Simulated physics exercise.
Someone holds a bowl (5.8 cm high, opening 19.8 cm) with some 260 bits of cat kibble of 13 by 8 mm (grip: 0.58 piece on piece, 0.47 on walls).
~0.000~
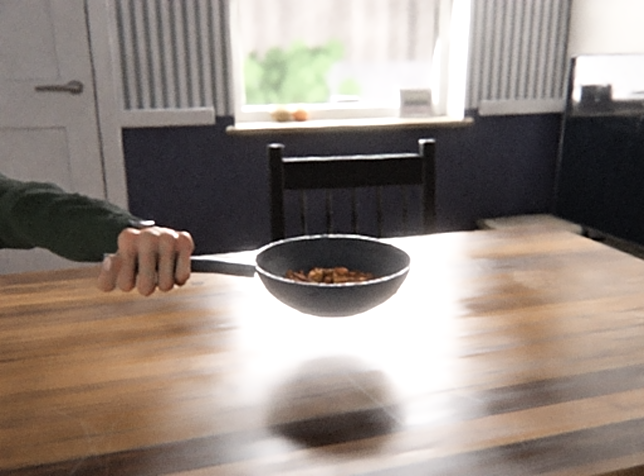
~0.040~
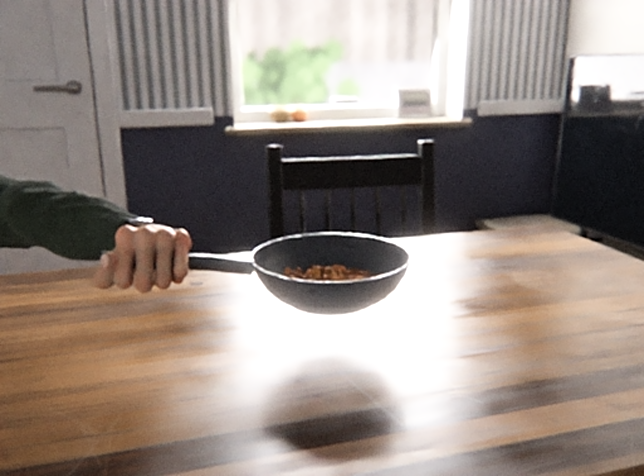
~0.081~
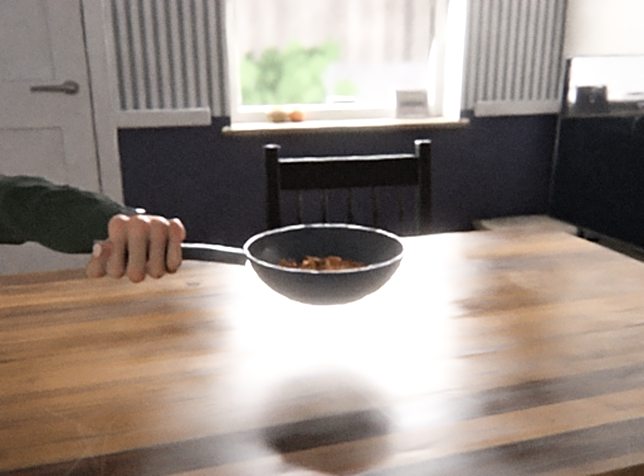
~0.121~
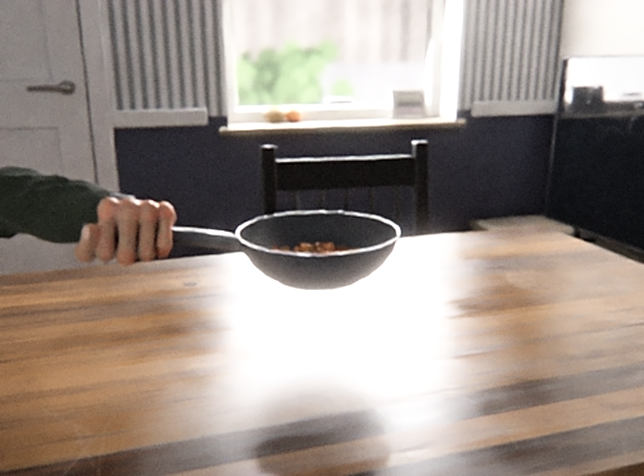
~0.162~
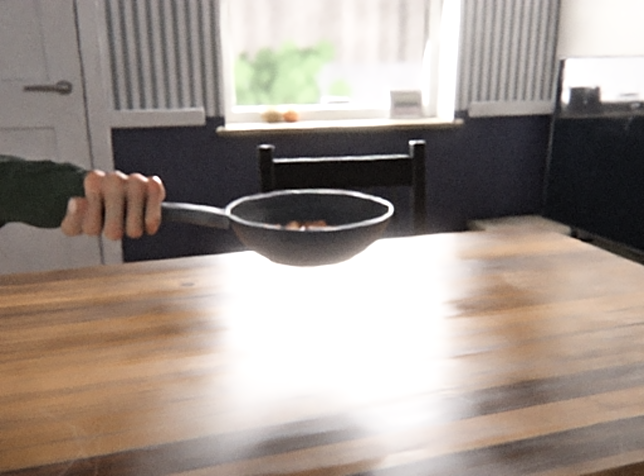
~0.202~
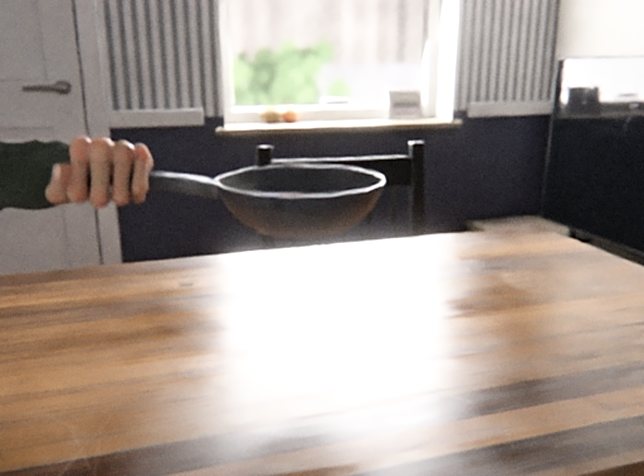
A dark, long-handled bowl of reddish-brown bits, gripped by a hand in a dark green sleeve at left, hovers over a striped wooden table, seen from just above the tabletop. Behind it are a black chair, a bright window with small orange objects on its sill, dark lower walls and a white door. The hand lifts the bowl, slowly then faster, drifting slightly left, and the bits disappear behind its rim.
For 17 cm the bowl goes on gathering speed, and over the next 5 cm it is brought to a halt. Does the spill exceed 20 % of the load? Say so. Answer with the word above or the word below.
The word is below.
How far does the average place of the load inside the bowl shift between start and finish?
Roughly 3.0 centimetres.
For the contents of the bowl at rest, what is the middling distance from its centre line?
Around 5.0 cm.
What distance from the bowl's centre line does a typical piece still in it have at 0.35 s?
Roughly 4.5 cm.
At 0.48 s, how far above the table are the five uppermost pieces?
Roughly 32 cm.
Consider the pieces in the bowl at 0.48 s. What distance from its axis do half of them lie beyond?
Roughly 6.0 cm.
Then, at 0.35 s, bowl 100 %; middle of the pieces not yet landed near (258, 91).
Then, at 0.48 s, bowl 100 %; middle of the pieces not yet landed near (233, 109).
Then, at 0.59 s, bowl 100 %; middle of the pieces not yet landed near (245, 118).
After 0.70 s, bowl 100 %; middle of the pieces not yet landed near (248, 118).
At rest (1.2 s), bowl 100 %.
